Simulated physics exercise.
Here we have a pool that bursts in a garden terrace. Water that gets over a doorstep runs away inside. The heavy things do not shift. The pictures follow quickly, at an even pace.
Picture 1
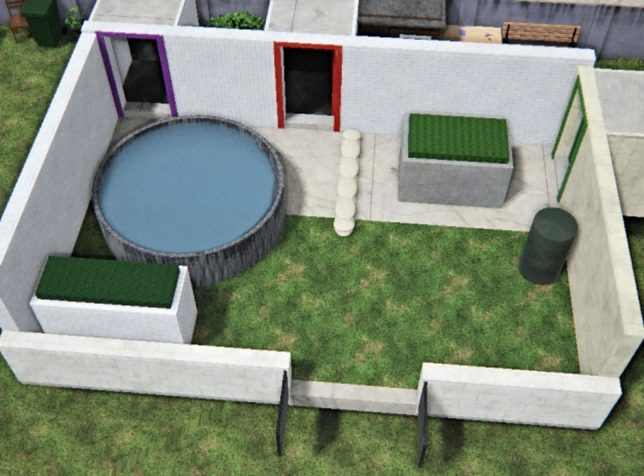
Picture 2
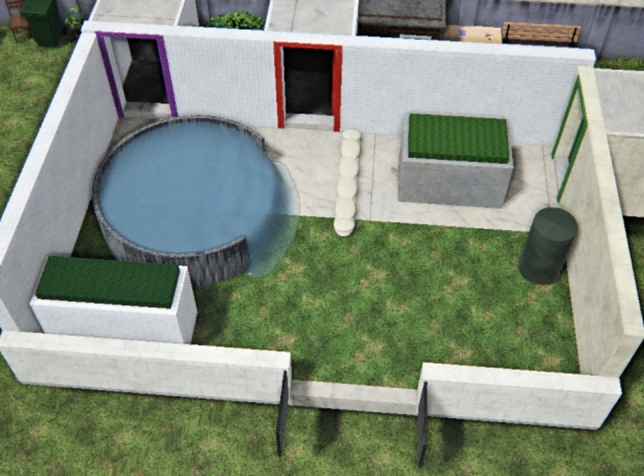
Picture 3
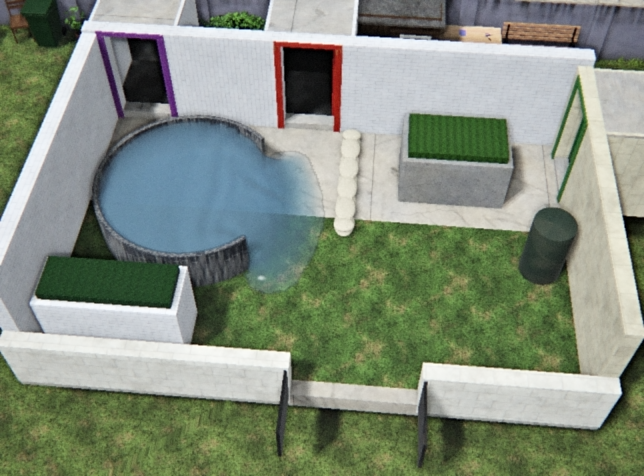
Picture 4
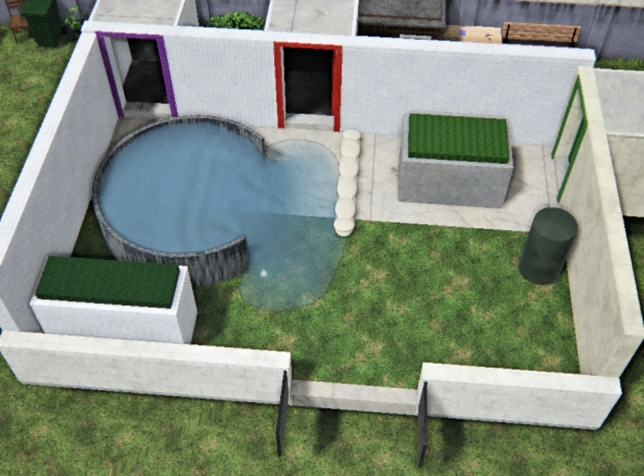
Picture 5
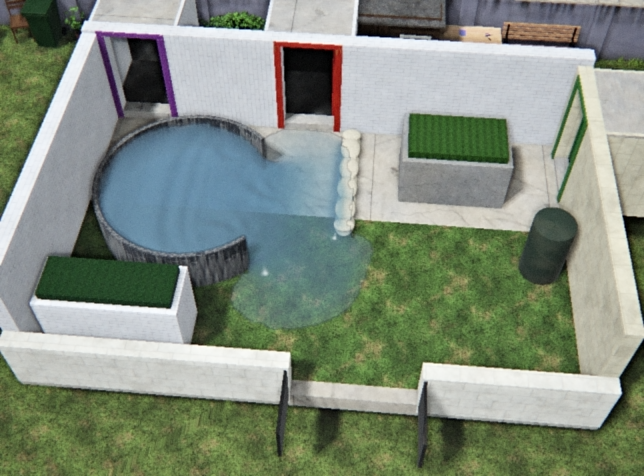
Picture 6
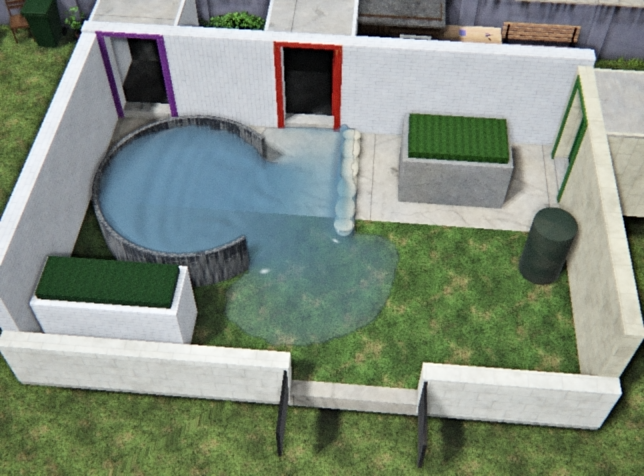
A walled garden terrace, part paving and part grass, is seen from high above by a still camera. A round grey pool of blue water stands at left, with green-topped blocks at lower left and upper right, purple and red doorframes behind, a row of pale round stones, and a dark green cylinder at right. The pool's right side opens and water pours out, spreading over the paving to the stones and across the grass toward the viewer.
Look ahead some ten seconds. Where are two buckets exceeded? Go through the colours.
In the end: The green door lets in a lot; the red door lets in a lot; the purple door admits no more than that.
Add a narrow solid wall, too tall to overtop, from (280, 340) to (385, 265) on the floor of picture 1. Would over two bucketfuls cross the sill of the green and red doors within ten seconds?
The green one passes that mark, the red one passes that mark.
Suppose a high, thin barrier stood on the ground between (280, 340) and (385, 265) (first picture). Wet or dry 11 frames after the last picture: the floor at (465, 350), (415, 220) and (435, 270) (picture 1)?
As listed: Not flooded, under water, wet.
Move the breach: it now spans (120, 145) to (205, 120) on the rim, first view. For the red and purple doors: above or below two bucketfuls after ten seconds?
My reading: The red one takes less, the purple one takes more.
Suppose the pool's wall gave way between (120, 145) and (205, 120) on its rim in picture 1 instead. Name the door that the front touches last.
It is the green-painted one.
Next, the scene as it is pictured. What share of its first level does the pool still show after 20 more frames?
Near 30 in a hundred.
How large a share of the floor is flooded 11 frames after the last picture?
Roughly 65 per cent.
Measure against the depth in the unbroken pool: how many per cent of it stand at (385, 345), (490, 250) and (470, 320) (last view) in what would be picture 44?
Roughly 20, 20 and 20 per cent, in turn.
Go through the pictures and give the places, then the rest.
In the first frame, the pool at (189, 184) is whole and still.
In the second frame, water pours out at (280, 209) and has run to a hidden place.
In the third frame, water pours out at (280, 210) and has run to (297, 155).
In the fourth frame, the front is at (299, 143), out from the gap at (281, 211).
In the fifth frame, water pours out at (281, 212) and has run to (327, 135).
In the sixth frame, water pours out at (281, 212) and has run to (366, 320).
A moment on, water covers 45 % of the floor; the green door not reached, the red door under two buckets in, the purple door not reached.
Next, water covers 65 % of the floor; the green door not reached, the red door over two buckets in, the purple door not reached.
Then, water covers 85 % of the floor; the green door under two buckets in, the red door far over two buckets in, the purple door wet at the sill, nothing in.
Later, water covers 95 % of the floor; the green door over two buckets in, the red door far over two buckets in, the purple door under two buckets in.
In the end, water covers 95 % of the floor; the green door far over two buckets in, the red door far over two buckets in, the purple door under two buckets in.
